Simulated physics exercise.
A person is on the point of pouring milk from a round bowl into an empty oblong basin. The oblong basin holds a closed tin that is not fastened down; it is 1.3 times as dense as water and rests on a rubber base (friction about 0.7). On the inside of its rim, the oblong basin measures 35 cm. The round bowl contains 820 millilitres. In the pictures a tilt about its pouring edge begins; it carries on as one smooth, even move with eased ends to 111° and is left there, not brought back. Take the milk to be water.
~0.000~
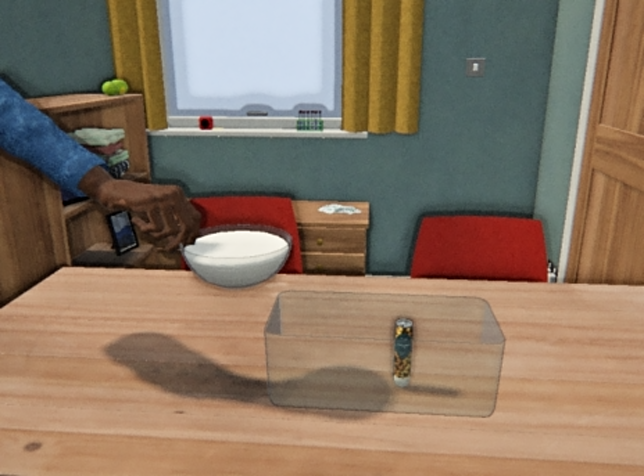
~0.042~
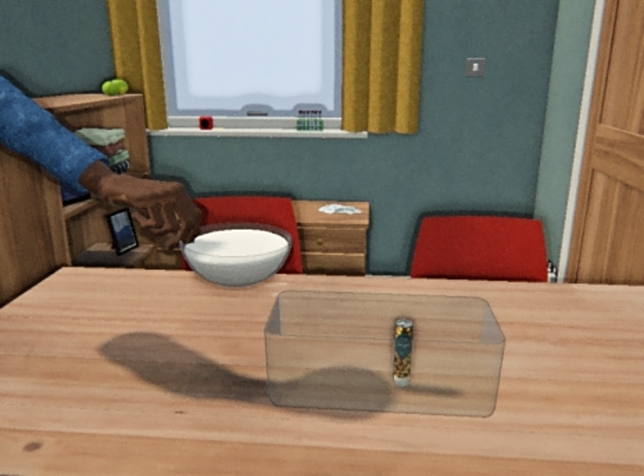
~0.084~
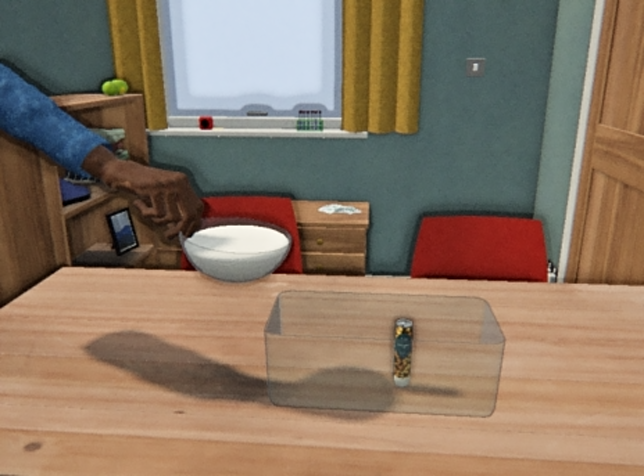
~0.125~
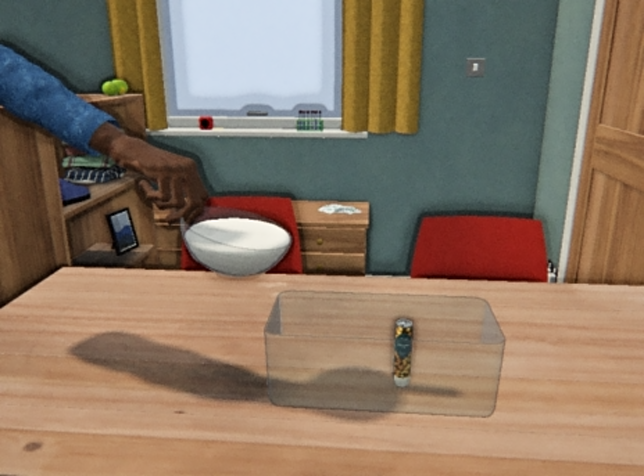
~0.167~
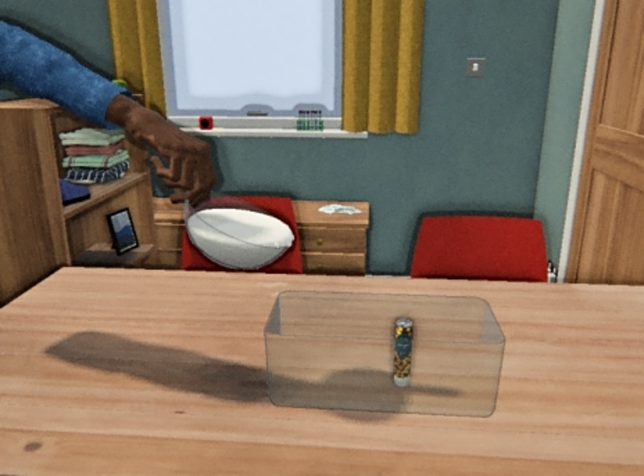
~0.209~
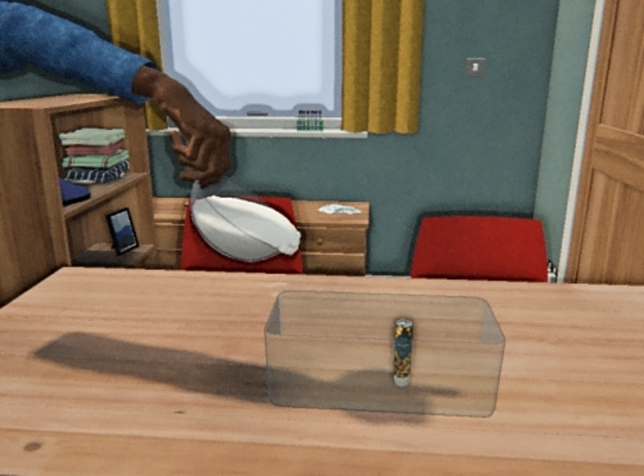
A hand in a blue sleeve held a round white bowl of milk beside a clear oblong basin with a small patterned tin inside, then rose and tilted the bowl steadily toward the right.
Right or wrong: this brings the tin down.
Right, the tin comes down.
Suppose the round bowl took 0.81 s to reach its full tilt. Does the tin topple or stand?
The tin tumbles.
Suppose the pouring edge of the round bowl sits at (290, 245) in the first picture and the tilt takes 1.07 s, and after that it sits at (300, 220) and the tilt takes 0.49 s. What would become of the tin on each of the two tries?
Run one: It does not tip. Run two: It tumbles.
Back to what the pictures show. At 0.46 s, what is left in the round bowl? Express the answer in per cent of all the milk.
Roughly 10 per cent.
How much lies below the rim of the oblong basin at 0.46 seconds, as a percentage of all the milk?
Close to 18 in a hundred.
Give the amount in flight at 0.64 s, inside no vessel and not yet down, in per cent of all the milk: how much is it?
1 per cent or so.
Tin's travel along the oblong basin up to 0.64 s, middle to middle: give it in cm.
Its middle sits about 2 cm from the start.
Then, 0.46 s in, the tilt is 106° and 11 per cent is still to pour; the tin stands where it began.
Then, 0.64 s in, the tilt is 111° and 0 per cent is still to pour; the tin leans 4°.
Then, 0.82 s in, the tilt is 111° and 0 per cent is still to pour; the tin leans 6°.
Then, 1.03 s in, the tilt is 111° and 0 per cent is still to pour; the tin lies on its side.
Finally, the tin lies on its side.
